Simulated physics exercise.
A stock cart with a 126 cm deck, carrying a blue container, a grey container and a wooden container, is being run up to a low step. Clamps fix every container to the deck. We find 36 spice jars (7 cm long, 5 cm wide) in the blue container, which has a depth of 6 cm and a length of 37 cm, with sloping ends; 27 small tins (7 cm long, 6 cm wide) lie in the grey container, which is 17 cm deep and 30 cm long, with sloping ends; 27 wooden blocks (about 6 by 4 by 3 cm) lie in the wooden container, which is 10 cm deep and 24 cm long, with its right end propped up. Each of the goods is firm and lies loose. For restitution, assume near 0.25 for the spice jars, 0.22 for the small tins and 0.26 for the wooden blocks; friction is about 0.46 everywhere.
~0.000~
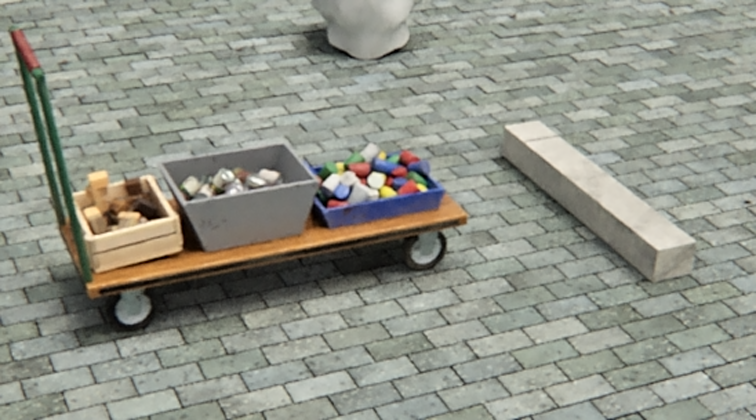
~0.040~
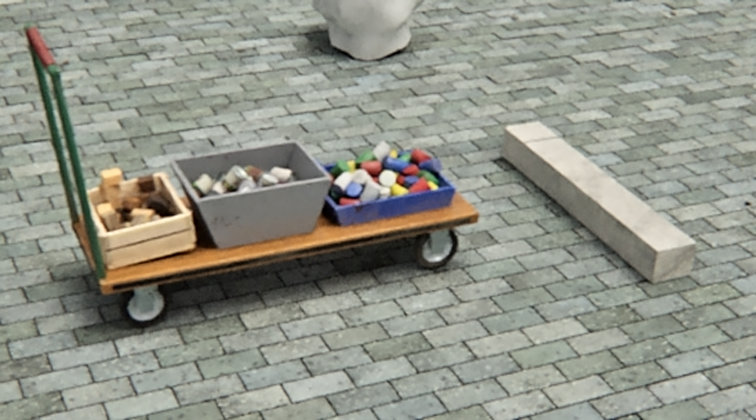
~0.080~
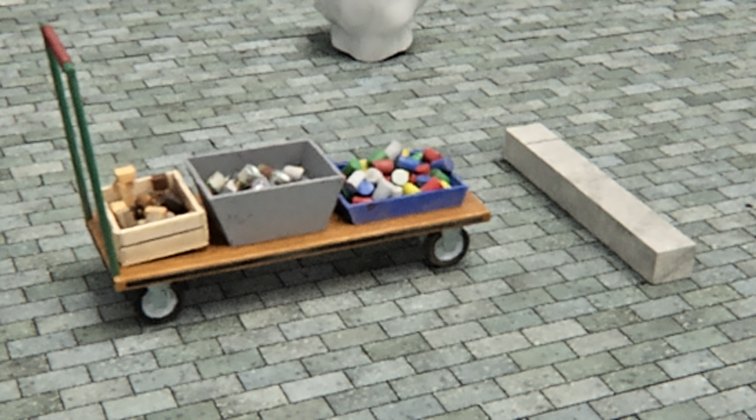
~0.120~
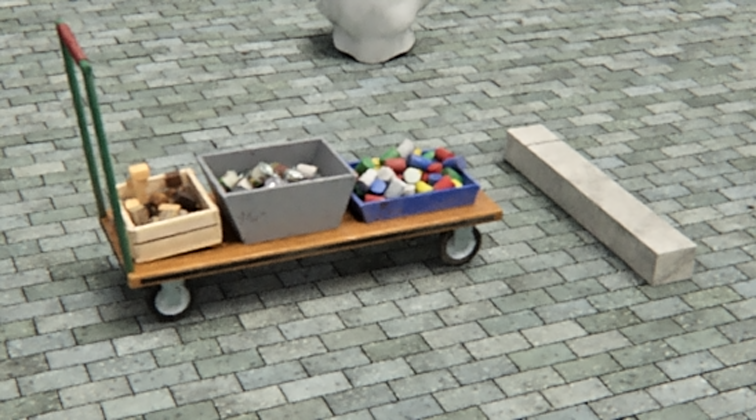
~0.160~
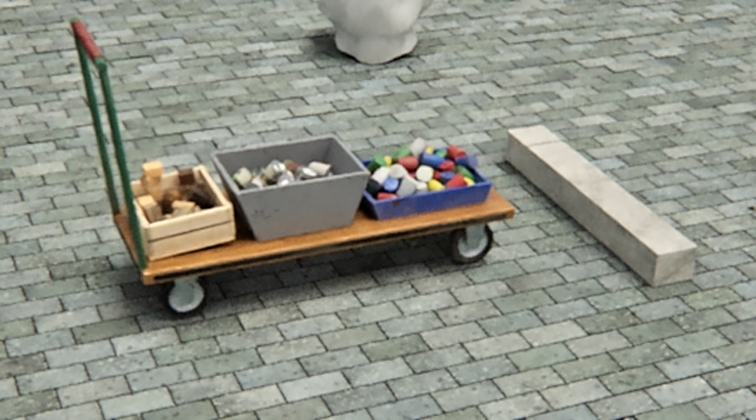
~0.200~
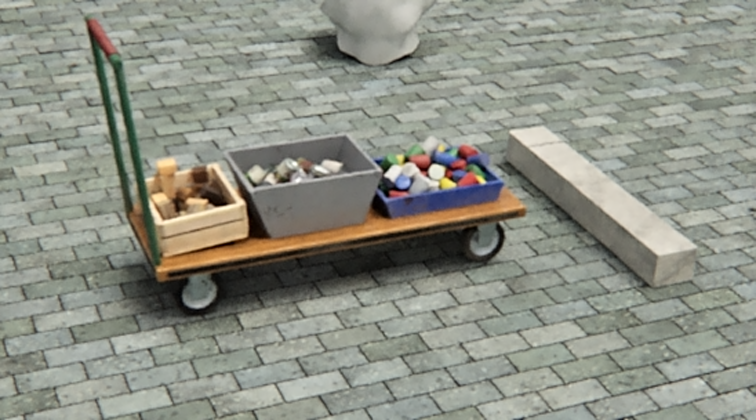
A cart carrying wooden, grey and blue containers of small items rolls right across grey paving.
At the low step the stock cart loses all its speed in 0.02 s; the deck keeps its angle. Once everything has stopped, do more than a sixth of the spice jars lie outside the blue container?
No.
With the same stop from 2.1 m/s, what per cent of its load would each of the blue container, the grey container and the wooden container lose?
Then blue container 30, grey container 10, wooden container 0 per cent.
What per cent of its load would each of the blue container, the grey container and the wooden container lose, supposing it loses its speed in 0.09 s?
Blue container 0 %, grey container 0 %, wooden container 0 %.
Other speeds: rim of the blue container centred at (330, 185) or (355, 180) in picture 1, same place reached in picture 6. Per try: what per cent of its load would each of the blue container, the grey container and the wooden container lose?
For the blue container it's 20 % and then 10 %, for the grey container 0 % and then 0 %, and for the wooden container 0 % and then 0 %.
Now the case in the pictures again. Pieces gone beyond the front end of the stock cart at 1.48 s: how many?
Roughly 2.
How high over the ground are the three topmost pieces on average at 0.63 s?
About 38 cm up.
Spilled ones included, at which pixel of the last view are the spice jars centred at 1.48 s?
Centre: About (538, 160) px.
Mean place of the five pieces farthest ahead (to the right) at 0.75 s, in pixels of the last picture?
Somewhere near pixel (574, 149).
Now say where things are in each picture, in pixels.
In the first picture (places track the rim corner closest to us here; the camera moves round a little), blue container (327, 210); grey container (187, 203); 60 cm to go; all still inside.
In the second picture, blue container (339, 208); grey container (200, 200); 56 cm to go.
In the third picture, blue container (351, 206); grey container (213, 197); 51 cm to go.
In the fourth picture, blue container (364, 204); grey container (227, 195); 47 cm to go.
In the fifth picture, blue container (376, 202); grey container (240, 192); 42 cm to go.
In the sixth picture, blue container (389, 200); grey container (254, 189); 38 cm to go; all still inside.
After 0.53 s, impact.
After 0.63 s, the blue container has all 36, the grey container has all 27 and the wooden container has all 27.
After 0.75 s, the blue container is down by 2 of 36, the grey container has all 27 and the wooden container is down by 1 of 27.
After 0.98 s, the blue container is down by 2 of 36, the grey container has all 27 and the wooden container is down by 1 of 27.
When it is over (at 1.48 s), the blue container is down by 2 of 36, the grey container has all 27 and the wooden container has all 27. Asked share, 2 of 36, 6 per cent.
